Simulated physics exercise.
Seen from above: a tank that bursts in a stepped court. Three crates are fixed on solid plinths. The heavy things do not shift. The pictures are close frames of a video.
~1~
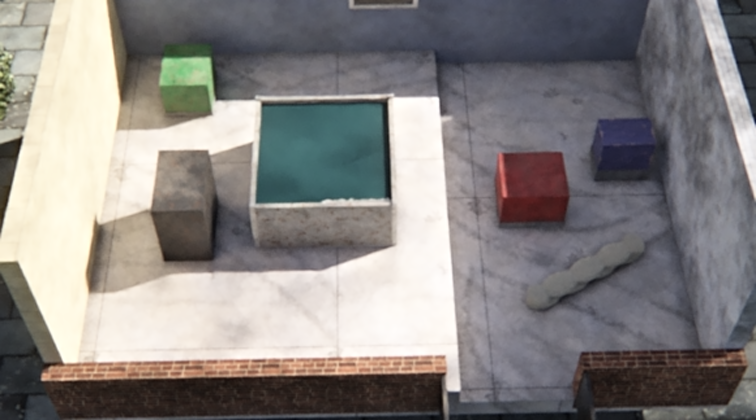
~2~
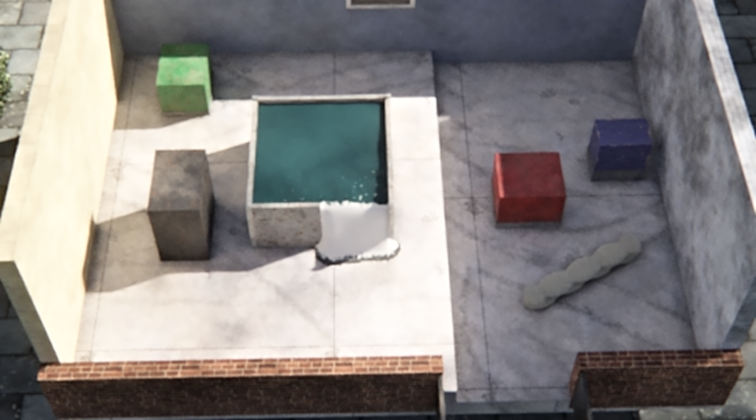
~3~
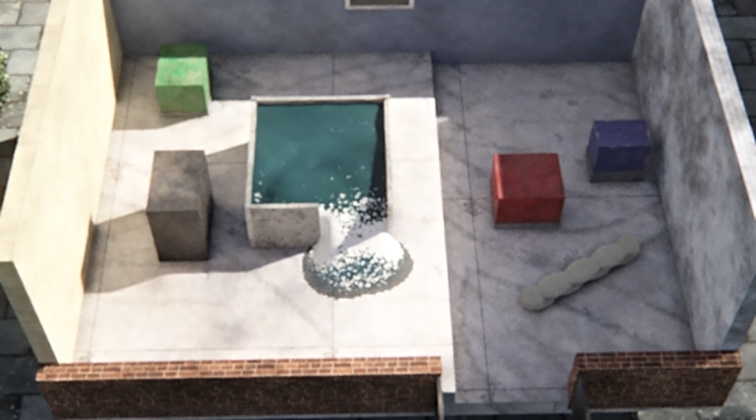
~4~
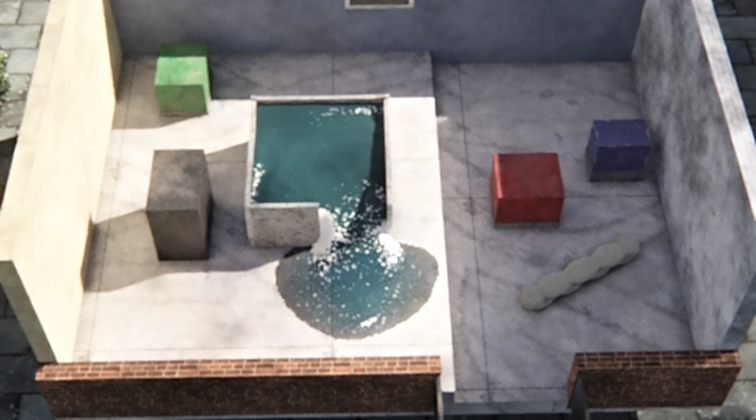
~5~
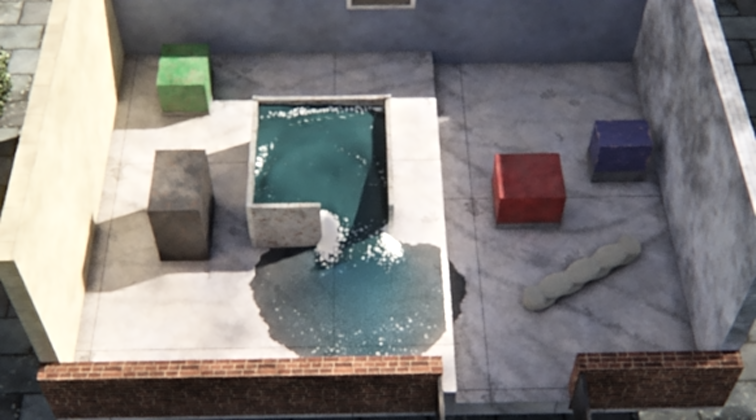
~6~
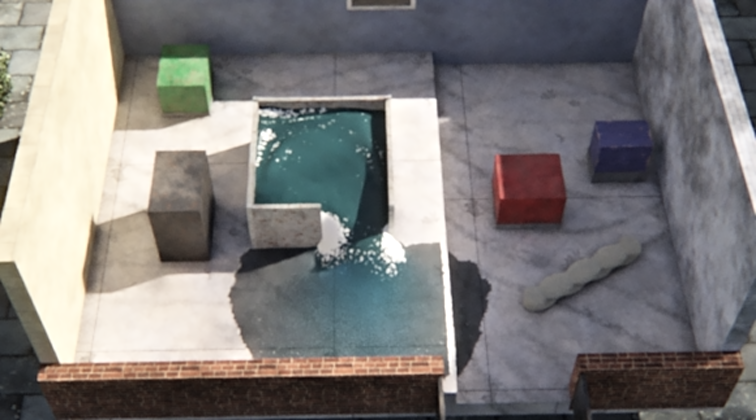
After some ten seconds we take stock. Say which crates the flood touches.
In the end: The green crate gets wet; the blue crate stays dry; the red crate stays dry.
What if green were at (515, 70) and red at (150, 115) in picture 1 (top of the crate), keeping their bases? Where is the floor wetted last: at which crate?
Last comes the green one.
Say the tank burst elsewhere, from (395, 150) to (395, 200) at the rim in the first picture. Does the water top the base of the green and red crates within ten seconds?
The green one escapes it, the red one takes water.
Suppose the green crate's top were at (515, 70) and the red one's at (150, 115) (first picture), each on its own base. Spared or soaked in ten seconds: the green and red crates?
One by one: Green is safe; red is soaked.
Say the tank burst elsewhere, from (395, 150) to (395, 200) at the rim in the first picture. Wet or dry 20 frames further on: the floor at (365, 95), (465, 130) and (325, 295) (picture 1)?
As listed: Free of water, awash, free of water.
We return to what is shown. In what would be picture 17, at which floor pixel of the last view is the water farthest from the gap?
Near (701, 381).
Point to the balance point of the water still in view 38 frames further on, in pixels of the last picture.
Close to (346, 240).
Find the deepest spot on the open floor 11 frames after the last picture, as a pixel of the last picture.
Close to (368, 363).
A moment on, water covers 20 % of the floor; the green crate not reached, the blue crate not reached, the red crate not reached.
Next, water covers 25 % of the floor; the green crate not reached, the blue crate not reached, the red crate not reached.
Then, water covers 40 % of the floor; the green crate not reached, the blue crate not reached, the red crate water round its plinth.
Later, water covers 60 % of the floor; the green crate water round its plinth, the blue crate water round its plinth, the red crate water round its plinth.
In the end, water covers 90 % of the floor; the green crate was topped, the blue crate stayed above the water, the red crate stayed above the water.
